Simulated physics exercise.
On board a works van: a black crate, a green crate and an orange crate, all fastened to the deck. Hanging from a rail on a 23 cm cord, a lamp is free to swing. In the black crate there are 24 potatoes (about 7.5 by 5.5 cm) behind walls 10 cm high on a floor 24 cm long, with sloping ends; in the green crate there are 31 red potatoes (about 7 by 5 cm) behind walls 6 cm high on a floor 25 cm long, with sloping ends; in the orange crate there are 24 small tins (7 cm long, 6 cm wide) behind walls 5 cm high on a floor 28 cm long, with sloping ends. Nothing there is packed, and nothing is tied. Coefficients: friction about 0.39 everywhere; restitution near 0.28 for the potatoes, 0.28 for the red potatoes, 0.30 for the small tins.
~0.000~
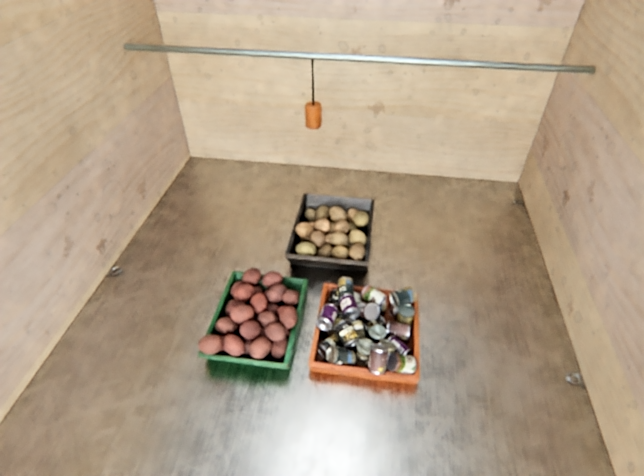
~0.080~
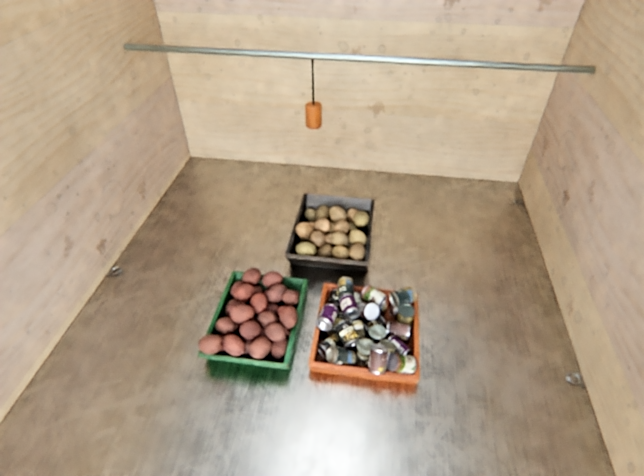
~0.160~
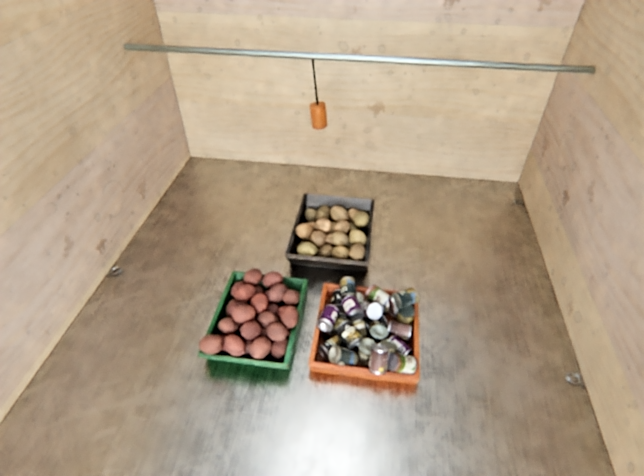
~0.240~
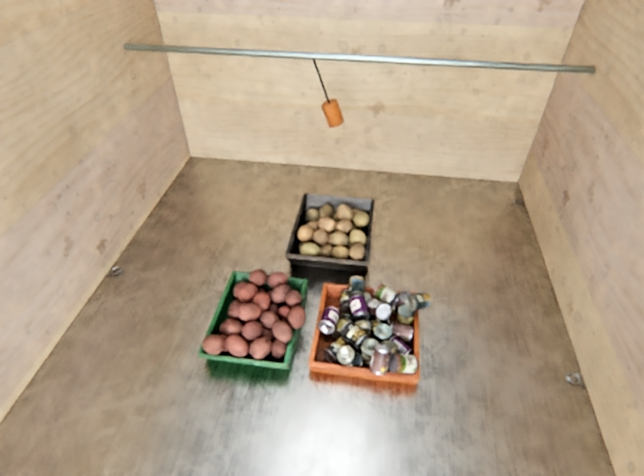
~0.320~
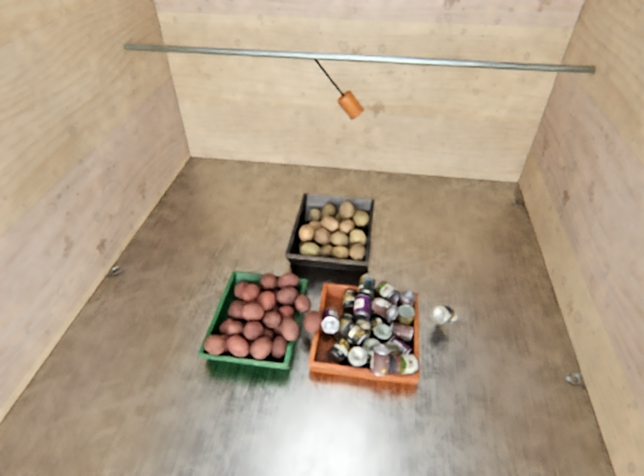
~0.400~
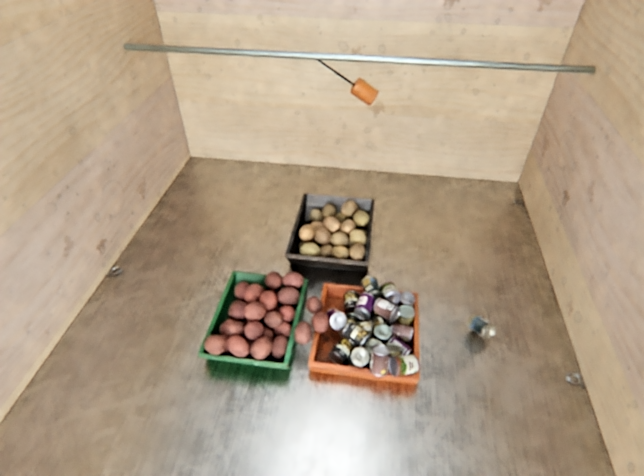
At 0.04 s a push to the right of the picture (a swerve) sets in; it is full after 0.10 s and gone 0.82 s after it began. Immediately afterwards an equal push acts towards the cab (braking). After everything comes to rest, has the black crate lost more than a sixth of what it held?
No, less than a sixth.
After 0.70 s, 0 of 24 out of the black crate, 3 of 31 out of the green crate and 2 of 24 out of the orange crate.
After 1.08 s, 0 of 24 out of the black crate, 3 of 31 out of the green crate and 5 of 24 out of the orange crate.
After 1.60 s, 0 of 24 out of the black crate, 7 of 31 out of the green crate and 6 of 24 out of the orange crate.
Outcome (at 2.28 s), 0 of 24 out of the black crate, 8 of 31 out of the green crate and 6 of 24 out of the orange crate. Asked share, 0 of 24, 0 per cent.
